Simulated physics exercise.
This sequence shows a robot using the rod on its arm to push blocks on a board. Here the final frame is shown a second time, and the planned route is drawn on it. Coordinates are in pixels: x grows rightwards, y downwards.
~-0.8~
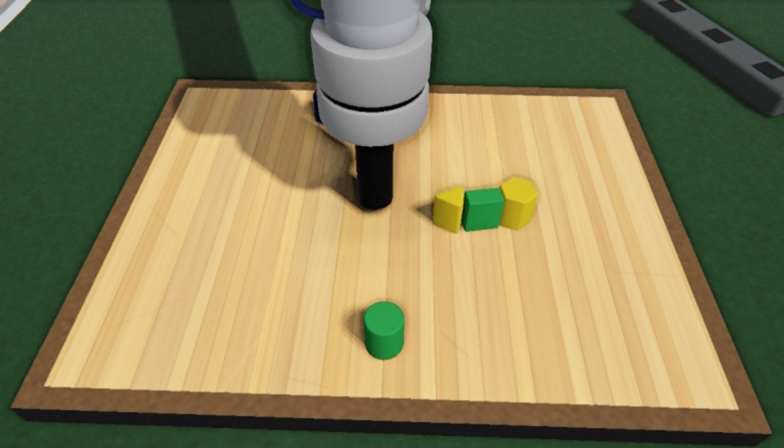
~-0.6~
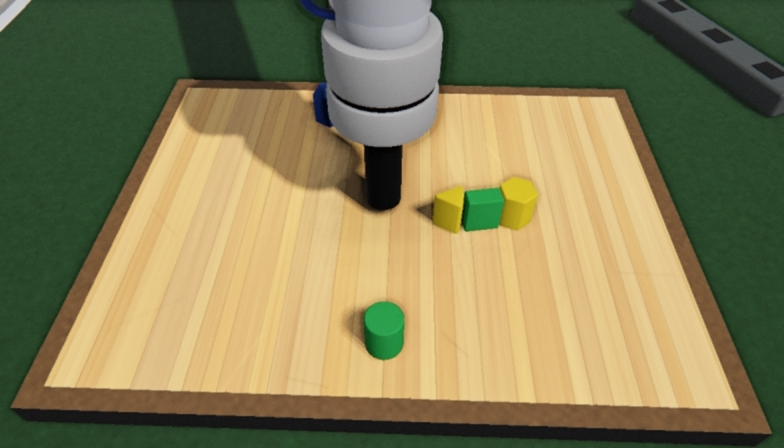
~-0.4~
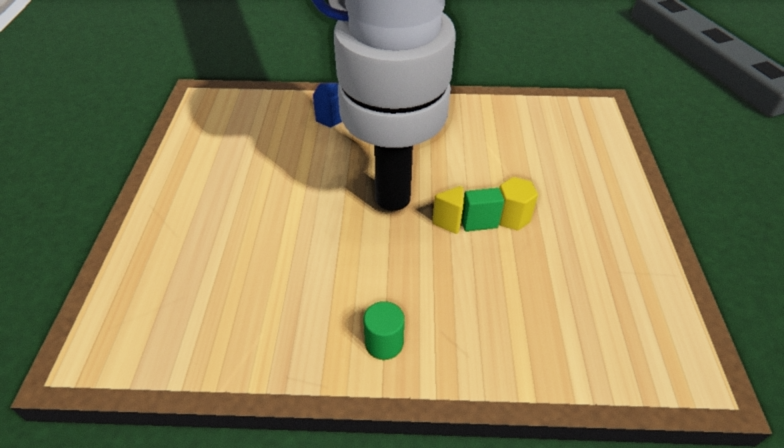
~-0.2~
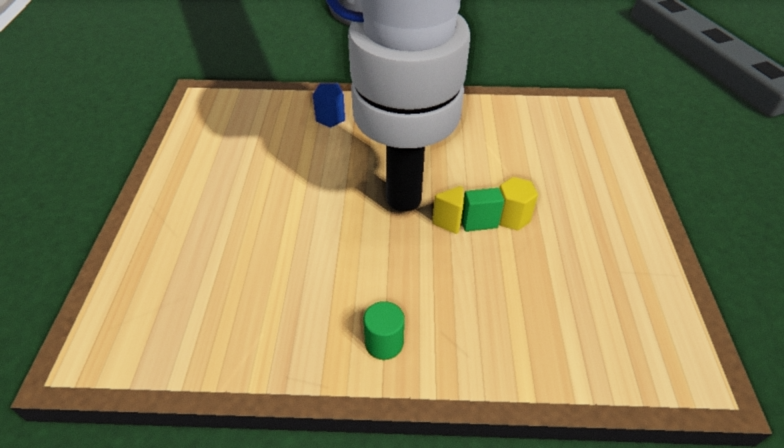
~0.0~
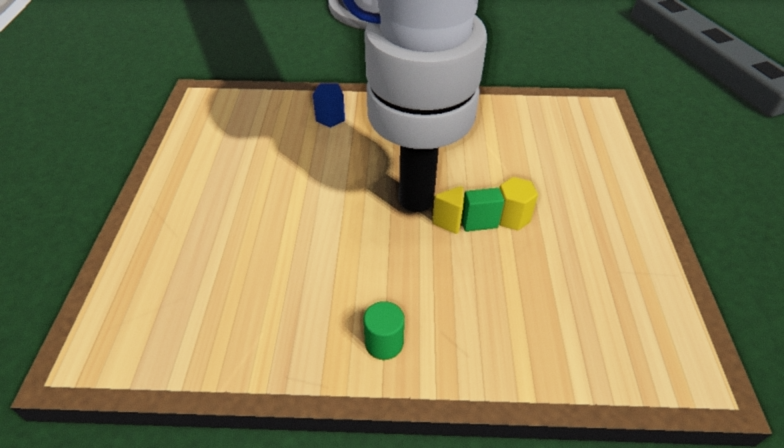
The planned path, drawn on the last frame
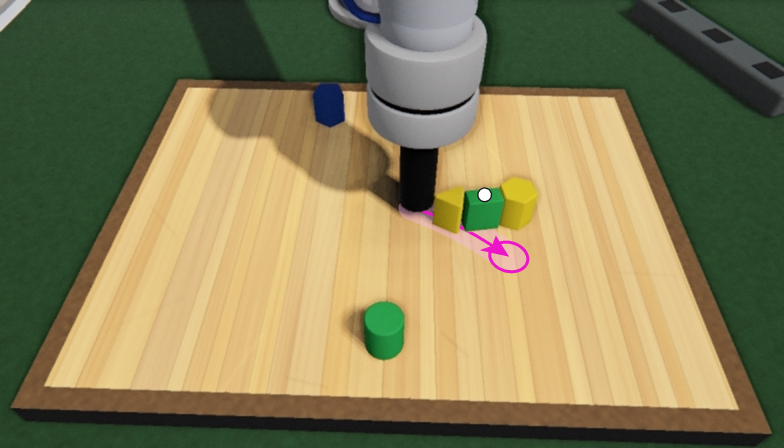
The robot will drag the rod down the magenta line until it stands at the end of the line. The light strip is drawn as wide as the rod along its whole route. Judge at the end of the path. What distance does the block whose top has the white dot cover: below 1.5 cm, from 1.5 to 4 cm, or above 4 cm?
Travel: Beyond 4 cm.
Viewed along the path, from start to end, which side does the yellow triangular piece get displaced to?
The right-hand side.
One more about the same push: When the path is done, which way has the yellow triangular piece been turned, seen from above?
The block turns clockwise.
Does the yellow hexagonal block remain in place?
Short answer: No.
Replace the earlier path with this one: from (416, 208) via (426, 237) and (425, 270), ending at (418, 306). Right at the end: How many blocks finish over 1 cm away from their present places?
Shifted over 1 cm: One.
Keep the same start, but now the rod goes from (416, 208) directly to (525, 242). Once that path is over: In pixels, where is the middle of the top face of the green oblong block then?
Roughly at (560, 229).
Drawn move, from (416, 208) by way of (448, 221) and (478, 237) to (509, 257); the dot is on the green oblong block.
What follows on the original path. One third of the way, rod at (449, 213); yellow triangular piece at (473, 210), turned 30° anticlockwise; green oblong block at (496, 200), turned 15° anticlockwise; yellow hexagonal block at (526, 188), turned 15° anticlockwise.
Two thirds of the way, rod at (480, 229); yellow triangular piece at (496, 231); green oblong block at (520, 209), turned 50° anticlockwise; yellow hexagonal block at (535, 187), turned 40° anticlockwise.
At the end, rod at (511, 248); yellow triangular piece at (520, 254), turned 40° clockwise; green oblong block at (540, 217), turned 120° anticlockwise; yellow hexagonal block at (535, 187), turned 40° anticlockwise.
